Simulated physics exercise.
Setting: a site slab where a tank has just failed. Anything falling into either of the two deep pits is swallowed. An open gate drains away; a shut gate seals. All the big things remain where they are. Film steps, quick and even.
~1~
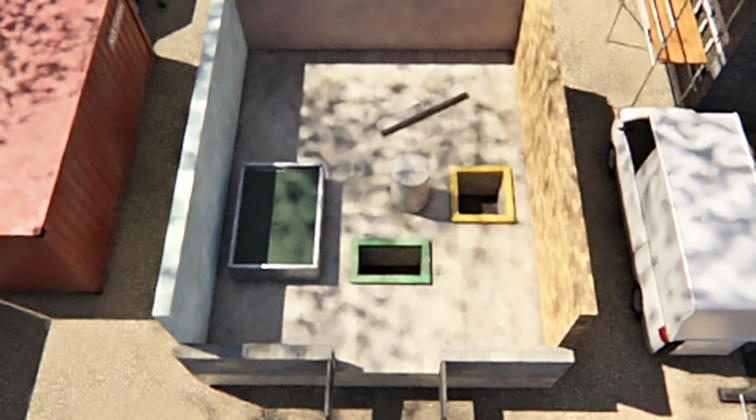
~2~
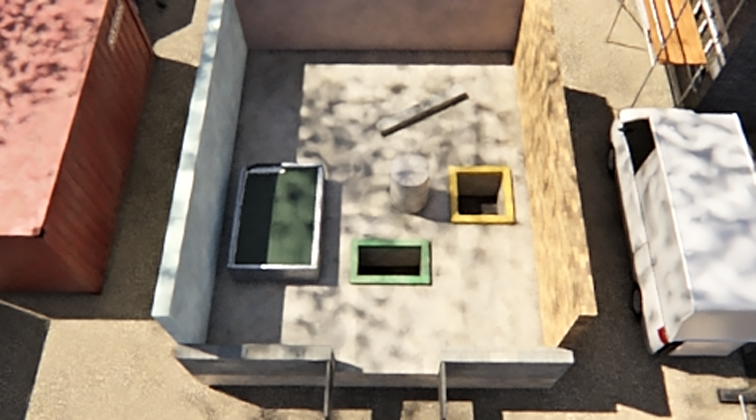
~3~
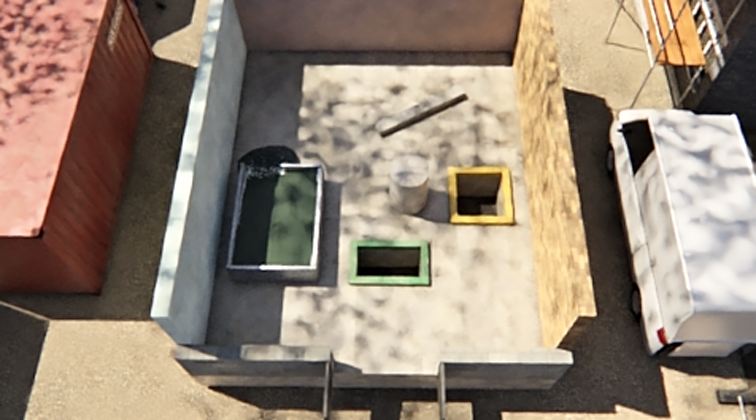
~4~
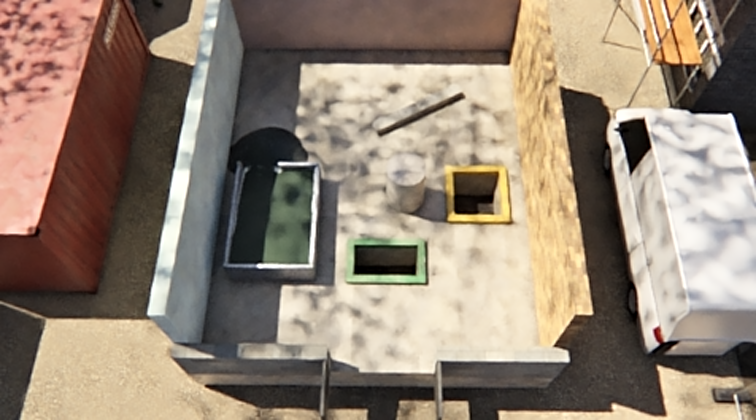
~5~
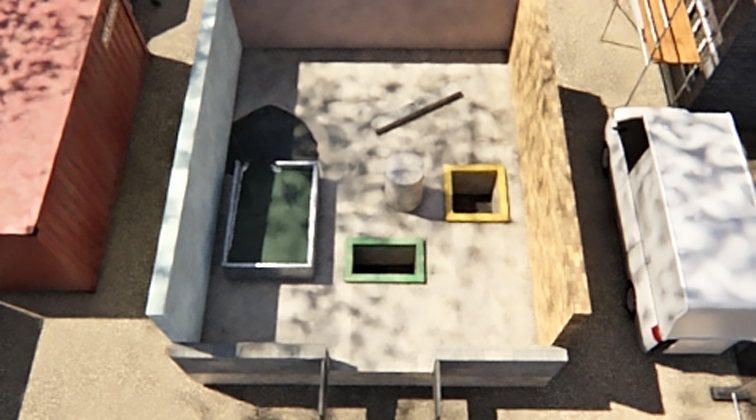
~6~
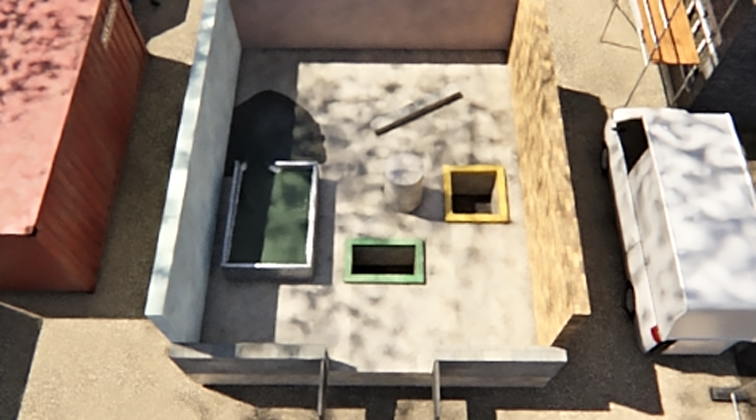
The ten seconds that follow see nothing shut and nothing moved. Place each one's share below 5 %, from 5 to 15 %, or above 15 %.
Placed: The gate lands below 5 %; the yellow pit lands below 5 %; the green pit lands below 5 %.
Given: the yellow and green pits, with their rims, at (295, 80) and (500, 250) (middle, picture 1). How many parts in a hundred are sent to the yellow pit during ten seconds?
The yellow pit takes 12 per cent.
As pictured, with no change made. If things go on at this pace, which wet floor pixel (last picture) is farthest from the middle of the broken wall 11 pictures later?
Best guess: Near (359, 51).
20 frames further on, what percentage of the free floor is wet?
I'd guess some 25 per cent.
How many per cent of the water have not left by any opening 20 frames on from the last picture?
Result: Close to 100 %.
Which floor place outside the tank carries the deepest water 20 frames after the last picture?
At about (267, 51).
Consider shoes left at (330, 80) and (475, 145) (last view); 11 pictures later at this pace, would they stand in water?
Soaked, spared.
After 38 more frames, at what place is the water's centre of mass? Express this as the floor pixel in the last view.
Roughly (336, 128) in the last picture.
A moment on, water covers 20 % of the floor; the gate 0 %, the yellow pit 0 %, the green pit 0 %.
Next, water covers 20 % of the floor; the gate 0 %, the yellow pit 0 %, the green pit 0 %.
Then, water covers 25 % of the floor; the gate 0 %, the yellow pit 0 %, the green pit 0 %.
Later, water covers 40 % of the floor; the gate 0 %, the yellow pit 0 %, the green pit 0 %.
In the end, water covers 65 % of the floor; the gate 0 %, the yellow pit 0 %, the green pit 0 %.
